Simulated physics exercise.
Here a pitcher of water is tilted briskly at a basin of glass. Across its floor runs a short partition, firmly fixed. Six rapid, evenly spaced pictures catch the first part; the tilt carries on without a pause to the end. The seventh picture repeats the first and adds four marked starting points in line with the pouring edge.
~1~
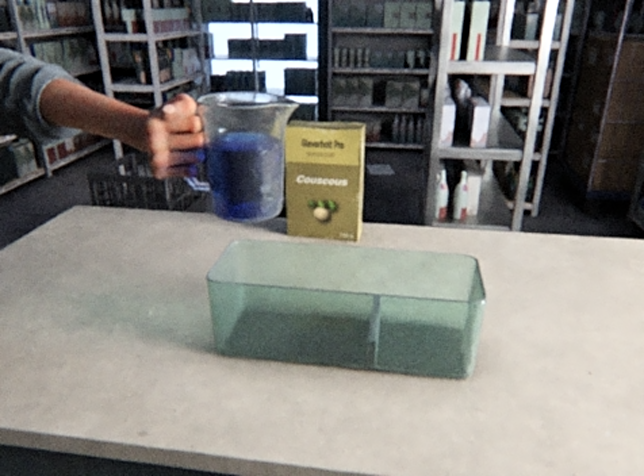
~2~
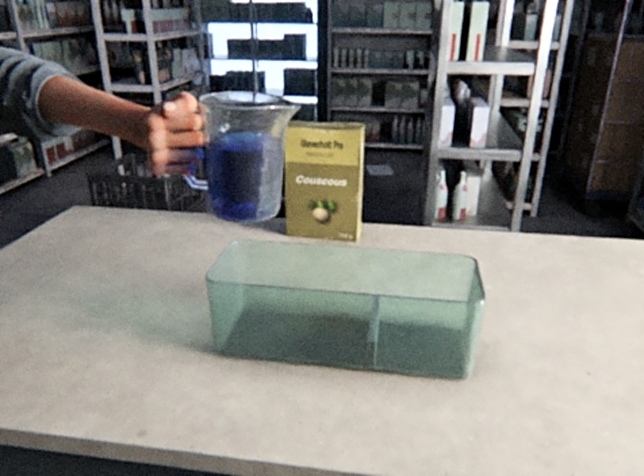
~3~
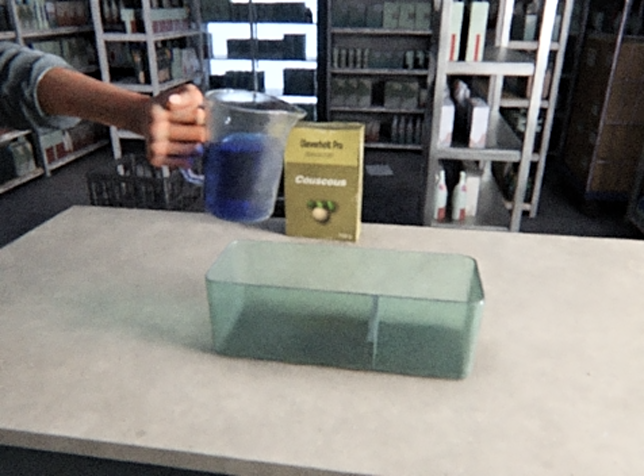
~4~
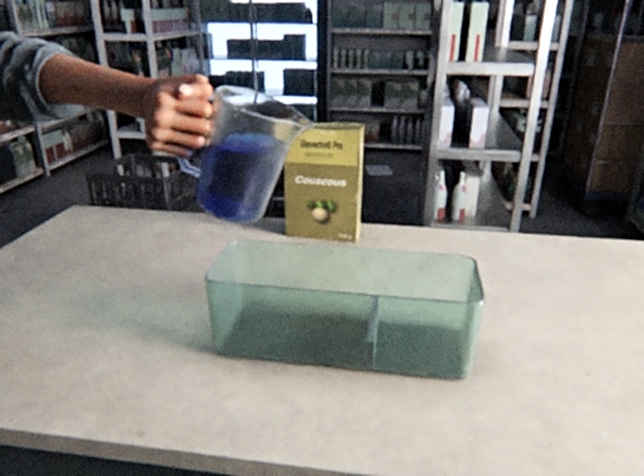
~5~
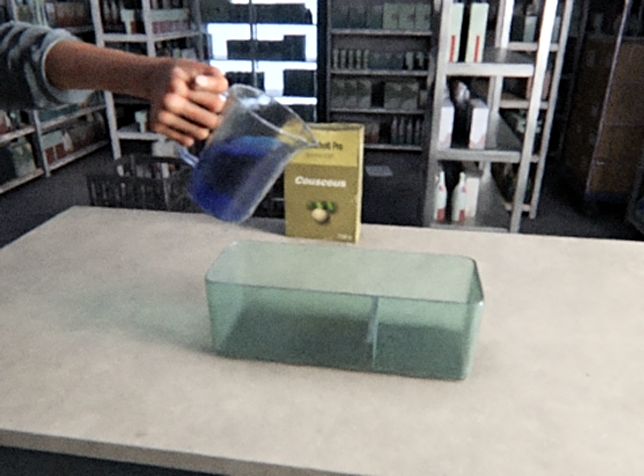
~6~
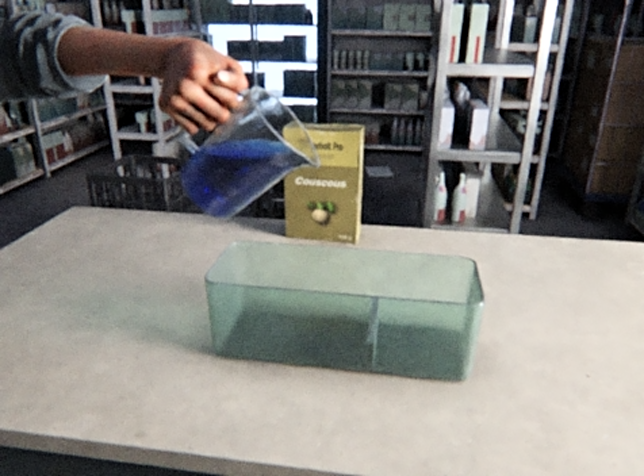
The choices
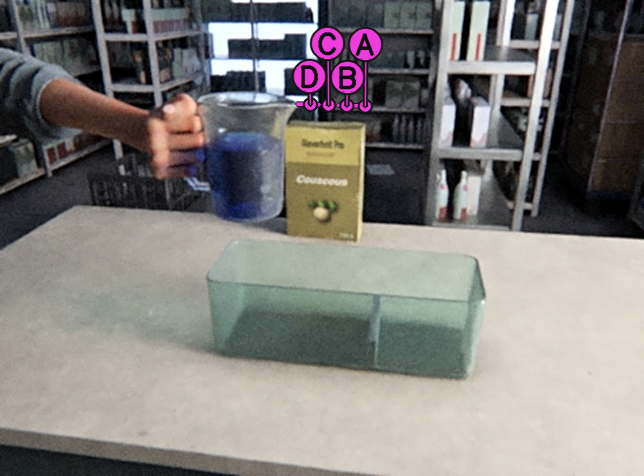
A clear pitcher of blue liquid, held by a hand at the left, started upright and tilted steadily to the right above a greenish glass basin, near a box of couscous.
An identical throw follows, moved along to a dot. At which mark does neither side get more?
Go for C.
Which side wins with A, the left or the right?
More ends on the right.
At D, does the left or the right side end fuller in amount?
The left one.
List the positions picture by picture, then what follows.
In the first picture, upright, lip at (297, 104); basin from (217, 350) to (473, 375); top of the wall at (375, 315); nothing has left yet.
In the second picture, tipped about 2°, lip at (299, 106); nothing has left yet.
In the third picture, tipped about 9°, lip at (304, 114); nothing has left yet.
In the fourth picture, tipped about 19°, lip at (311, 126); nothing has left yet.
In the fifth picture, tipped about 32°, lip at (317, 144); nothing has left yet.
In the sixth picture, tipped about 47°, lip at (319, 165); nothing has left yet.
On the marked copy, A at (365, 106); B at (346, 105); C at (328, 105); D at (310, 104).
For dot A, about 8 % ends left of the wall and 90 % right of it.
For dot B, about 18 % ends left of the wall and 80 % right of it.
For dot C, about 51 % ends left of the wall and 48 % right of it.
For dot D, about 86 % ends left of the wall and 10 % right of it; 5 % is lost outside.
